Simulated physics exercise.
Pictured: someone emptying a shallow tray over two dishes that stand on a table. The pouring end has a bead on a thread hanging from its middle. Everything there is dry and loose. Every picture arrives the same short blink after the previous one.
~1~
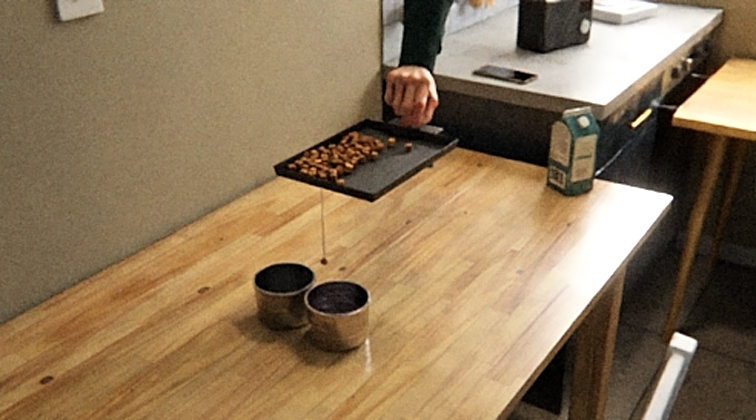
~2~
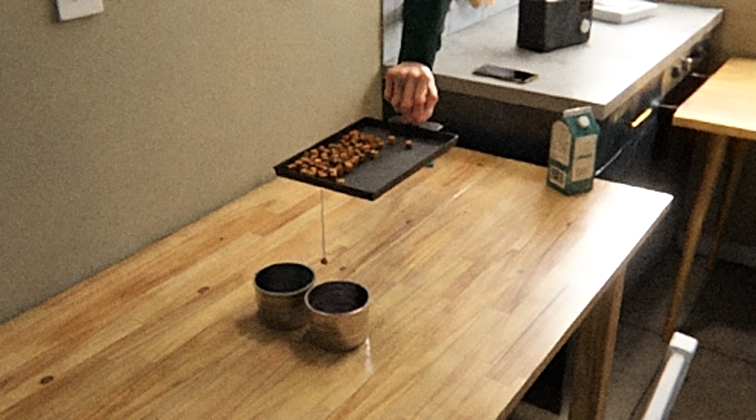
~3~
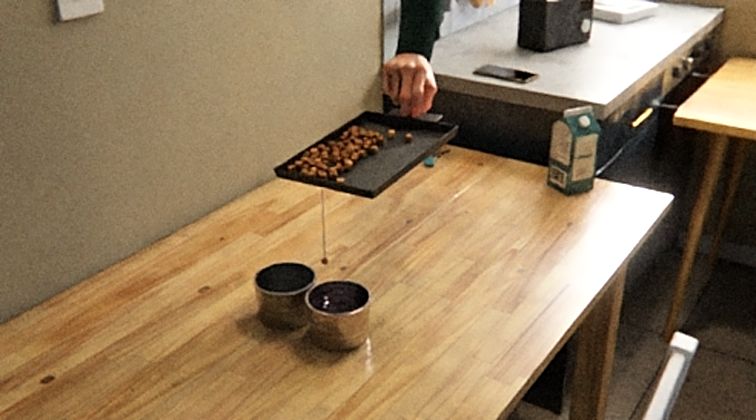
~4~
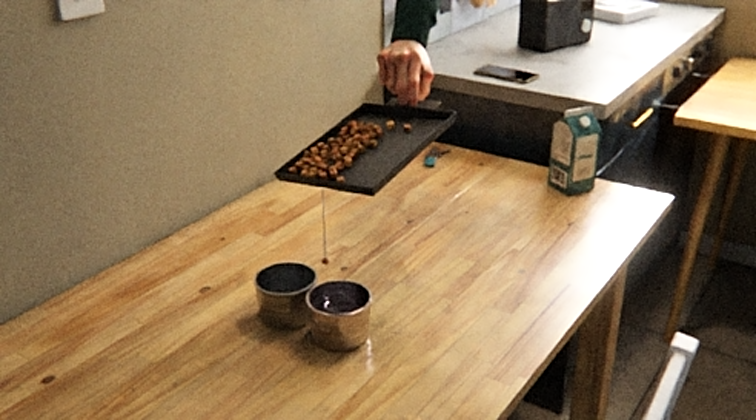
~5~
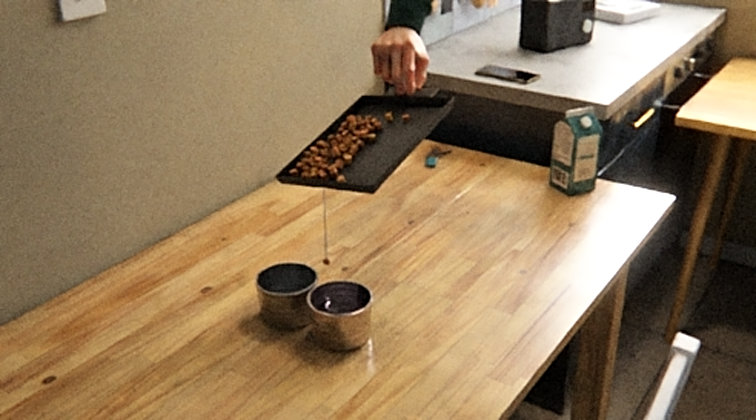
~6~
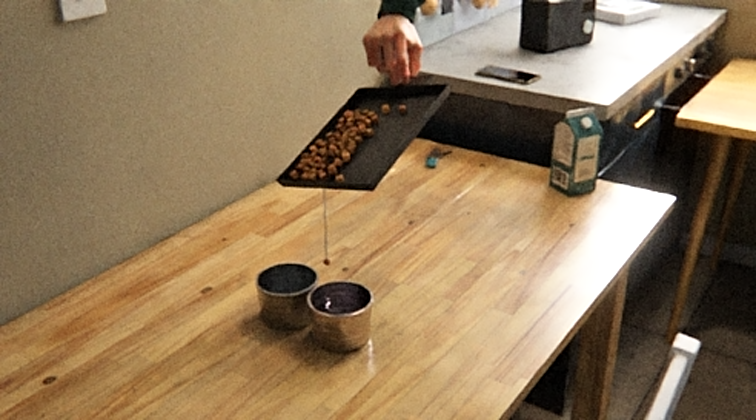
A hand held a dark, shallow tray of brown cubes above two small bowls on a wooden table, then gradually raised its far end, tilting it toward the near left corner.
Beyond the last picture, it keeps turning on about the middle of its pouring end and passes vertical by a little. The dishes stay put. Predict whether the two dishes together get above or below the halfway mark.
Below.
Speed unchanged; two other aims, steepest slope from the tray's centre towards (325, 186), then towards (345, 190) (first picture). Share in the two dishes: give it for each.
Near 60 % and, after that, 70 %.
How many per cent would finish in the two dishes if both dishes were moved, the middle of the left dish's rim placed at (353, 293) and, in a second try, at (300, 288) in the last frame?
Some 0 percent in the first case, 0 percent in the second.
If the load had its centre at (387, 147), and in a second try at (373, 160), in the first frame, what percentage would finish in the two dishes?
About 30 %, then about 40 %.
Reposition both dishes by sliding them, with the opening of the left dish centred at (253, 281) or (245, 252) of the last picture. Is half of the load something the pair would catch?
Short of half, then the bulk of it.
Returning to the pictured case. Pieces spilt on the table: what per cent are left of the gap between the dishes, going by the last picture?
100 %, near enough.
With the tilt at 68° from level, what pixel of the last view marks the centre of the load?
(309, 154).
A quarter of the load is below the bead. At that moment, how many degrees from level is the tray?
About 120°.
Shortly afterwards, tray tipped steeply; the whole lot on the tray.
Next, tray tipped past a quarter turn; all but a few on the tray; only a few in the left dish; only a few outside both; a little in the air.
Some moments later, tray tipped past a quarter turn; near a quarter in the left dish; near two thirds outside both.
In the end, tray tipped past a quarter turn; none at all in the right dish; near a quarter in the left dish; near two thirds outside both.
